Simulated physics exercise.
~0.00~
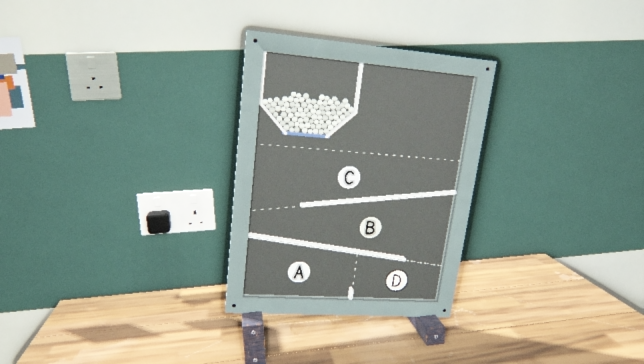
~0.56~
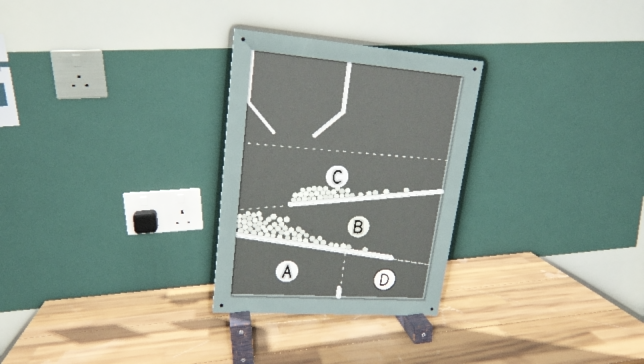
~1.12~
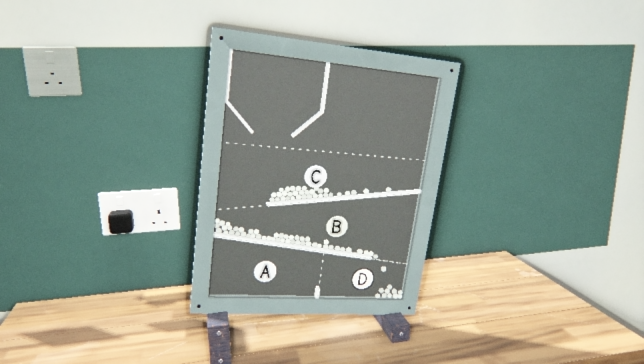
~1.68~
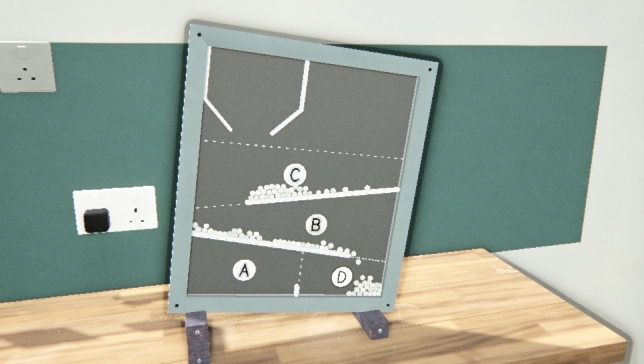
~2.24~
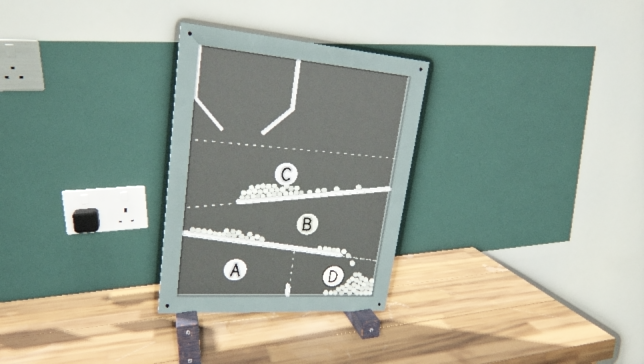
In front of a green wall panel with sockets, a tilted, grey-framed board stands on a wooden worktop, its hopper full of small white beads above sections lettered A to D. The hopper empties, and the beads drop onto the two sloping ledges below, heaping up beside C and at the left of B. Those on the lower ledge spread down to the right, and some spill off its end into D. The view drifts slightly right as the pile in D's right corner grows. At the close, many beads still rest on the upper ledge, fewer line the lower one, and A stays empty.
